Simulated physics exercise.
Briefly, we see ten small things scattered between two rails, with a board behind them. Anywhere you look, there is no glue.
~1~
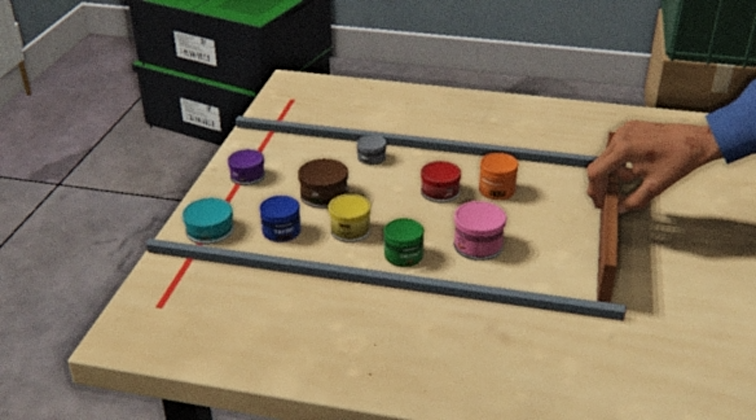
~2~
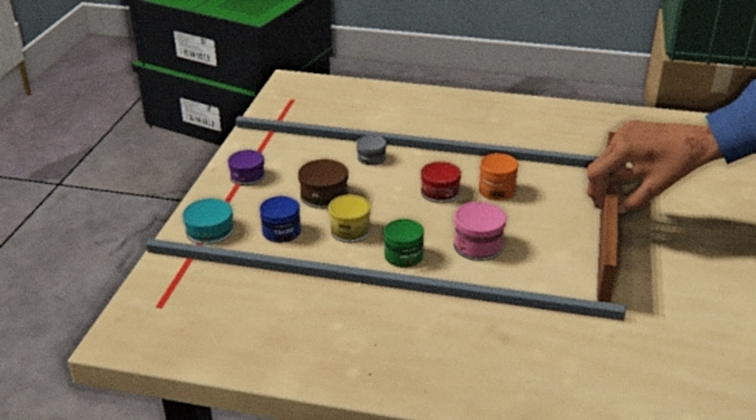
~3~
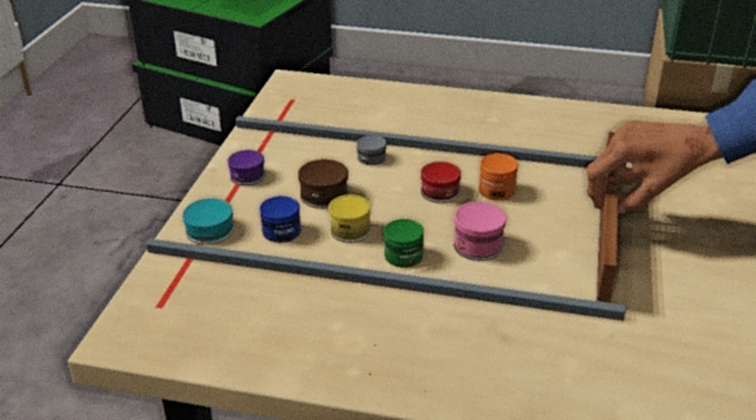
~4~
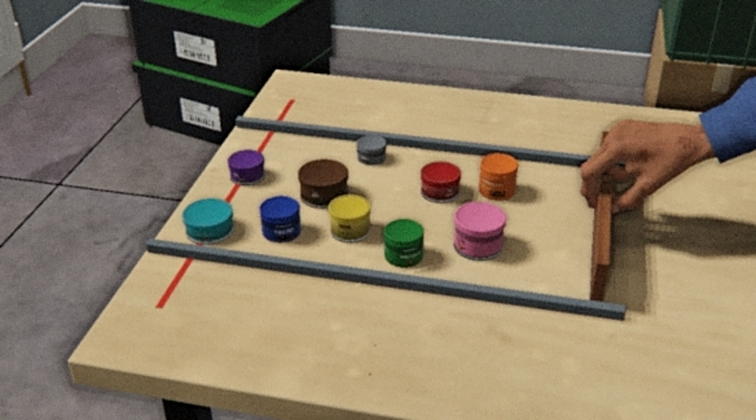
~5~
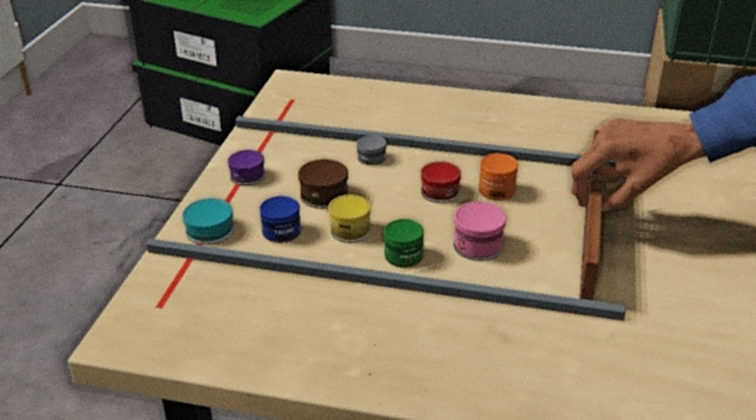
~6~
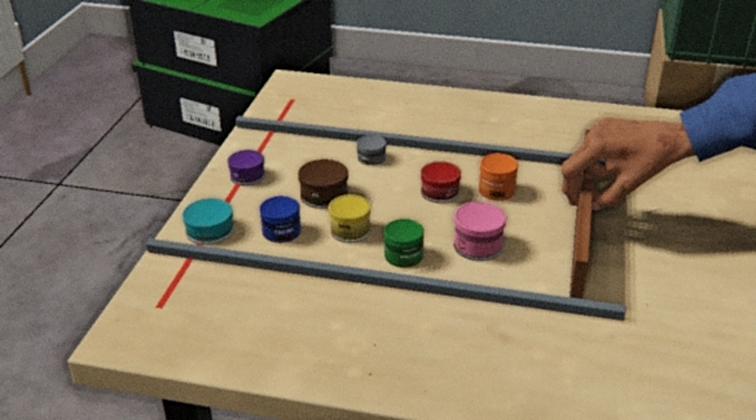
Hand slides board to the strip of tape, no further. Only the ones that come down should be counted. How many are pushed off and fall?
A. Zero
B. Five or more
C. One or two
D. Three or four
Five or more (B).
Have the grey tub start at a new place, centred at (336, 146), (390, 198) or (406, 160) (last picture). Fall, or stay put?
Well, in that order it stays aboard, stays aboard and stays aboard.
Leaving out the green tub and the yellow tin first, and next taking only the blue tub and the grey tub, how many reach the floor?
Fallen: 3, and 4 in the other try.
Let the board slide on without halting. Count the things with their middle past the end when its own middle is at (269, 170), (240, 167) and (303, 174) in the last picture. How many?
Counts: 1, 5, 0.
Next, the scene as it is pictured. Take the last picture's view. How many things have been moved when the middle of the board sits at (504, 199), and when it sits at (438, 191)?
At the first point the count is 2, at the second it's 4.
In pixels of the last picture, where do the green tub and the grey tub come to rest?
The green tub stops around (187, 220); the grey tub around (252, 134).
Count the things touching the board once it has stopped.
Tally at the end: 5.
Soon after, none off yet; turquoise tin at rest near (209, 221); purple tin at rest near (247, 167); blue tub at rest near (281, 219).
In the end, the number that fall off is five or more; gone, yellow tin, brown tin, blue tub, purple tin and turquoise tin.
